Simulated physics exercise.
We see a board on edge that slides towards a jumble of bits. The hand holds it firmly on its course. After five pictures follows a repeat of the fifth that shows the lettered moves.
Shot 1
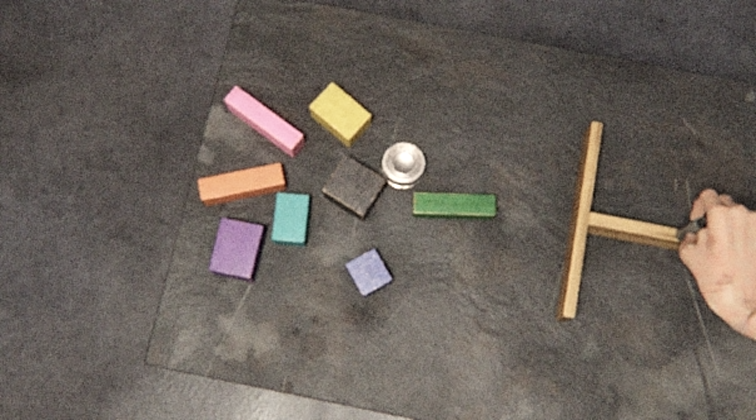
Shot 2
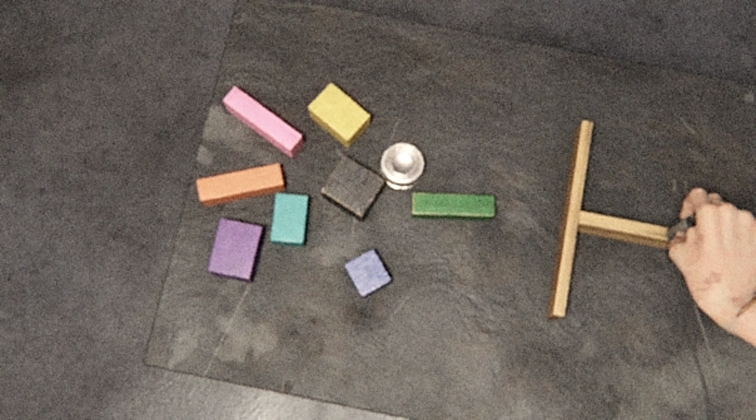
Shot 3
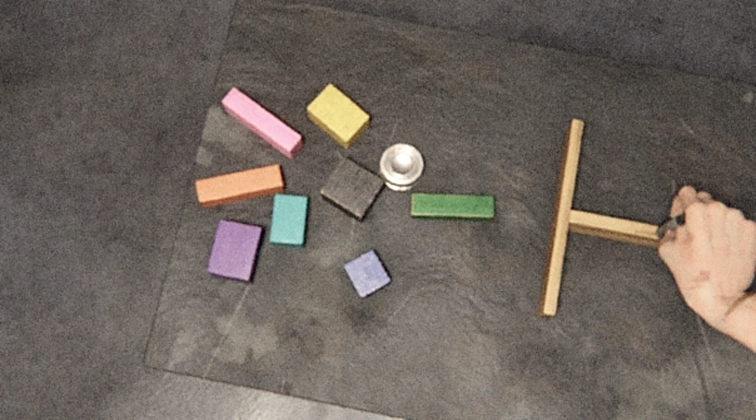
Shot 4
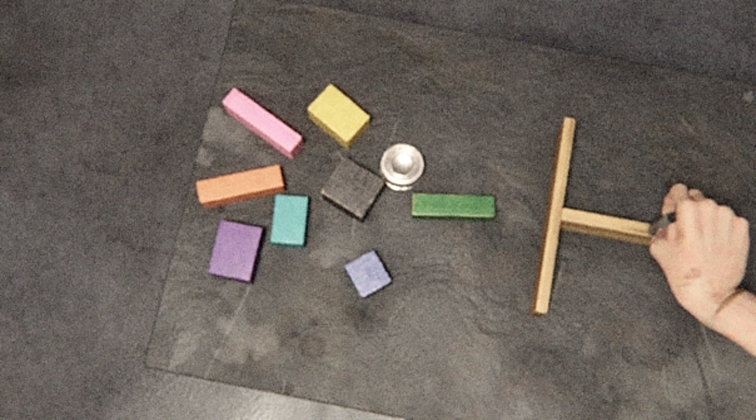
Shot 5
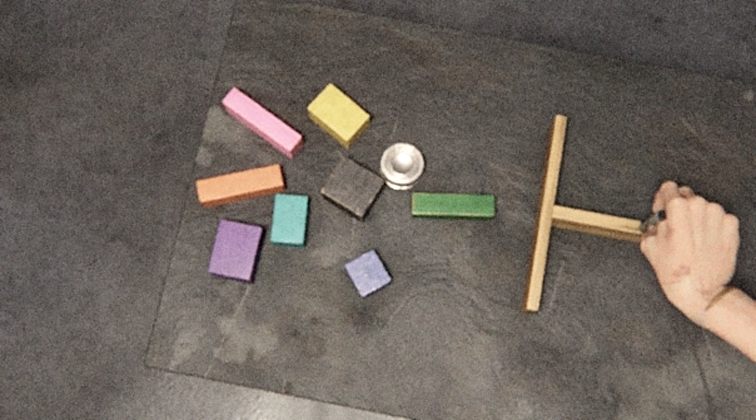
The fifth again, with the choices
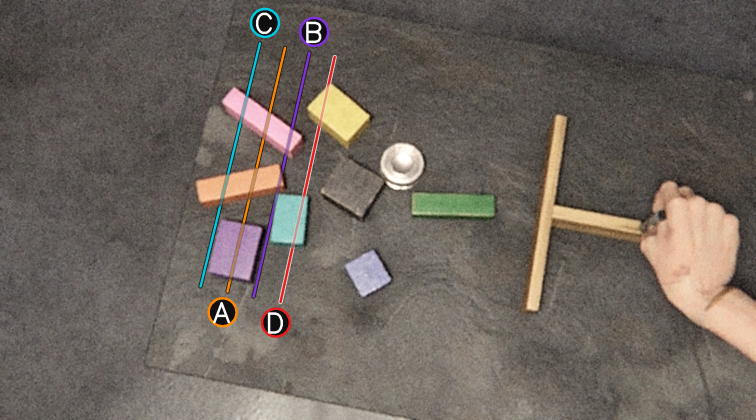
On a dark, slate-like surface, a hand at the right slides a T-shaped wooden tool slowly leftward towards scattered coloured blocks and a small silvery metal piece, all of which stay in place with a gap still between.
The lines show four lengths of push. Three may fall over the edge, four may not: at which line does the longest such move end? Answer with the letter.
Line A.
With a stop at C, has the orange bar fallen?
Yes.
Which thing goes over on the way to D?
It is the orange bar.
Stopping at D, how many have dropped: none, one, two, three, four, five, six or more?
By then, one.
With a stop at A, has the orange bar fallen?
Yes.
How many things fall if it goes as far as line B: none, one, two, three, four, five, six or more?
By then, two.
On the marked copy, A at (257, 166); B at (282, 170); C at (231, 161); D at (309, 175).
Taking A. A third of the way, board (442, 190); black block (329, 185); green bar (393, 195).
Two thirds of the way, board (337, 170); orange bar over the edge; pink stick (232, 100).
When it is over, board (257, 155); black block over the edge; orange bar over the edge; two fallen.
As for the rest, B is within the limit but short; C drops five; D is within the limit but short.
